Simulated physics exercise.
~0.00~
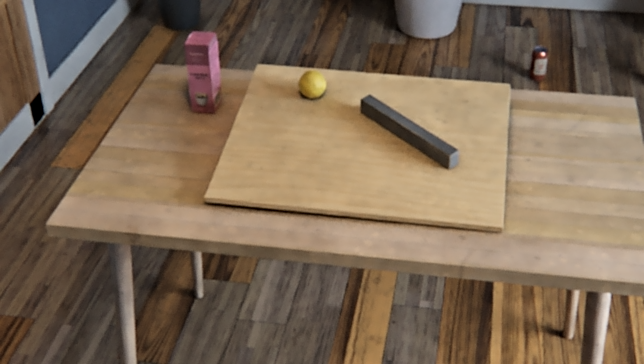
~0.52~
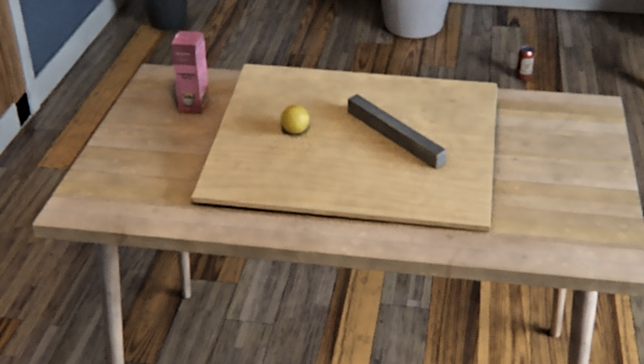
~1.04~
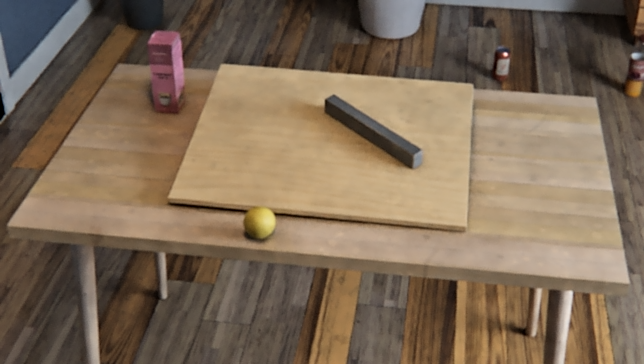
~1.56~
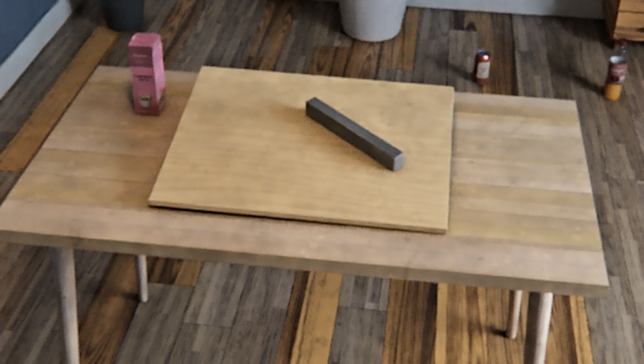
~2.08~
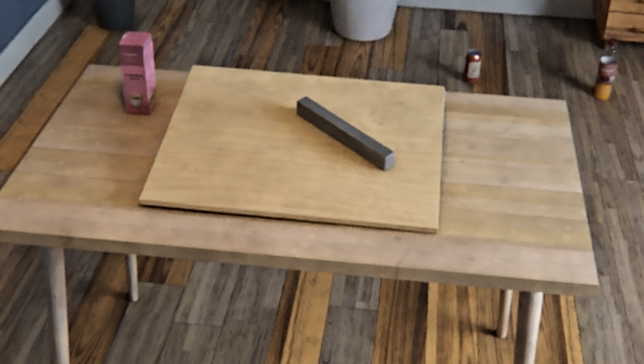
In a room with a dark plank floor, a wooden table holds a tilted board with a grey bar lying across it and a tall pink carton standing toward its left side. A yellow lemon starts near the board's far edge, between the carton and the bar. It rolls down toward the viewer, passing left of the bar, while the view pans slightly right. The lemon goes over the near edge of the board and then drops out of sight. At the end, the bar and the pink carton remain where they were.
